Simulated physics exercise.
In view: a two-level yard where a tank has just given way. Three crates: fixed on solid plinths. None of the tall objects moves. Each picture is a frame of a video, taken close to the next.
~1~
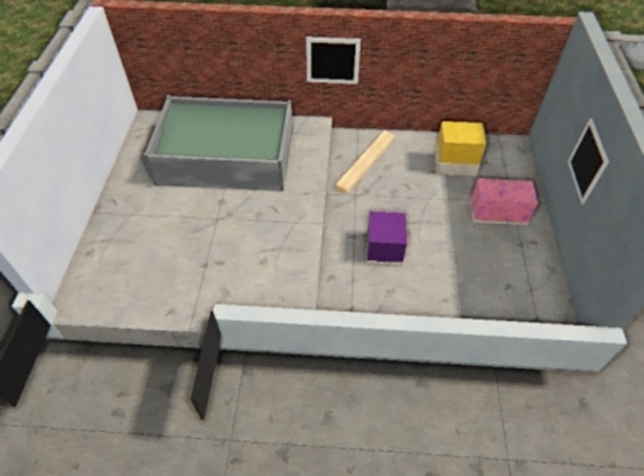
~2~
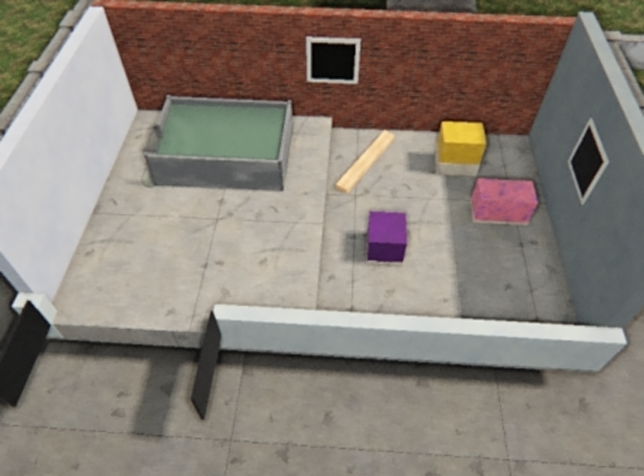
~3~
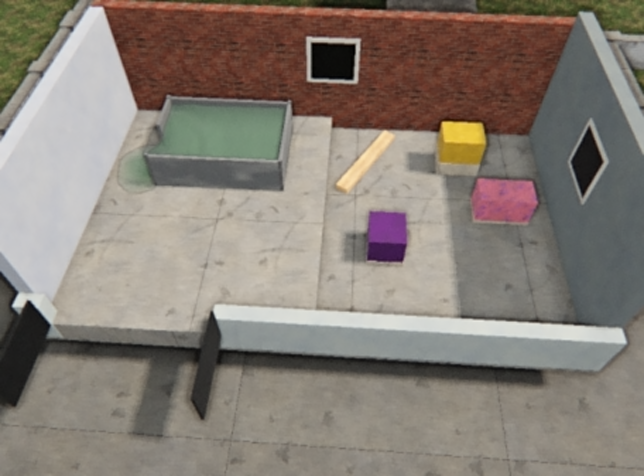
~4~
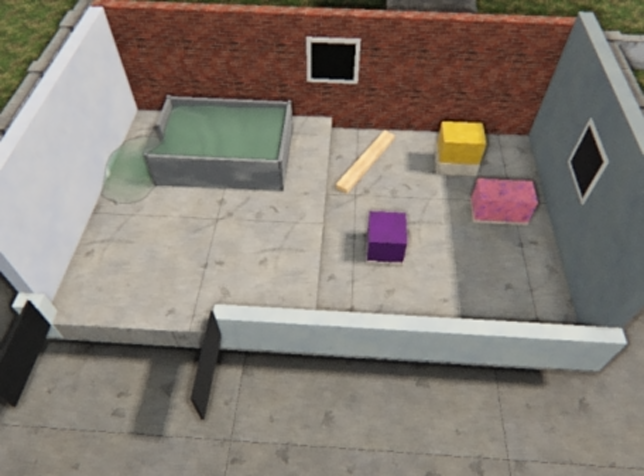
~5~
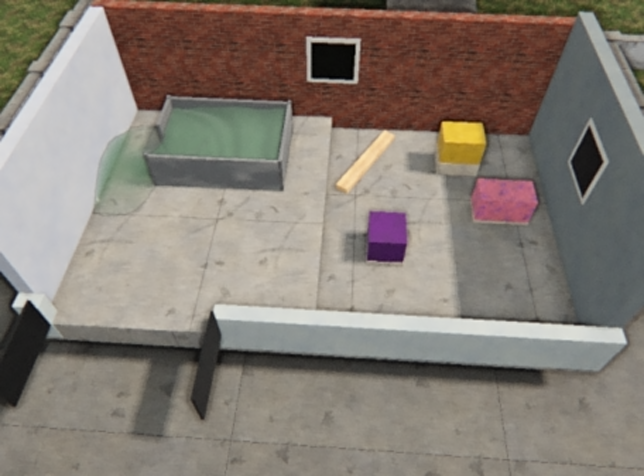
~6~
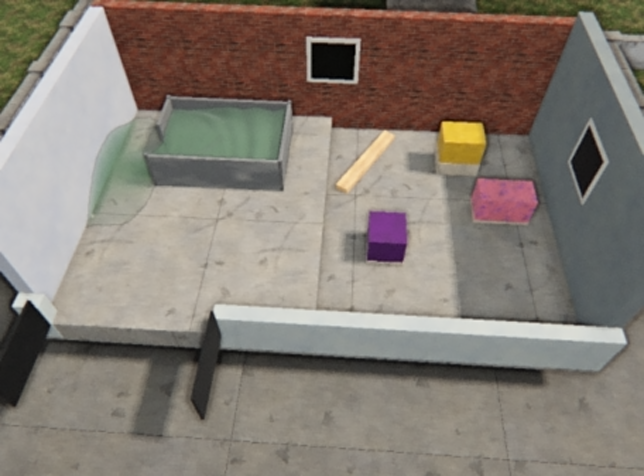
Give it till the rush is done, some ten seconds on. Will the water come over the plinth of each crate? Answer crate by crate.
The purple crate: No, it stays dry. The yellow crate: No, it stays dry. The pink crate: No, it stays dry.
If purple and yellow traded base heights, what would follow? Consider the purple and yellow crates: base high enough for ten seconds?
In that case the purple one is left dry and the yellow one is left dry.
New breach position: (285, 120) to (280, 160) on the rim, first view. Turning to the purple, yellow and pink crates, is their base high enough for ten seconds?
The purple crate is reached; the yellow crate is not reached; the pink crate is reached.
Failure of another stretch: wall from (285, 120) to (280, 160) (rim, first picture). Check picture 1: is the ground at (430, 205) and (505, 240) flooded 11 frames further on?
Inundated, then inundated.
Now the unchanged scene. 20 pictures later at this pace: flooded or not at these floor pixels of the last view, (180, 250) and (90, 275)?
Going in order, I'd say drenched for the first and drenched for the second.
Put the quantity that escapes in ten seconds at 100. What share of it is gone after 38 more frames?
It should be close to 70 percent by then.
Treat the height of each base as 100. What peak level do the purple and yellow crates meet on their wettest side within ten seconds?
Close to 40 per cent, and close to 20 per cent, in that order.
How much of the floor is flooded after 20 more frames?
About 30 per cent.
A moment on, water covers 15 % of the floor; the purple crate not reached, the yellow crate not reached, the pink crate not reached.
Next, water covers 20 % of the floor; the purple crate not reached, the yellow crate not reached, the pink crate not reached.
Then, water covers 30 % of the floor; the purple crate not reached, the yellow crate not reached, the pink crate not reached.
Later, water covers 45 % of the floor; the purple crate not reached, the yellow crate water round its plinth, the pink crate not reached.
In the end, water covers 60 % of the floor; the purple crate stayed above the water, the yellow crate stayed above the water, the pink crate stayed above the water.
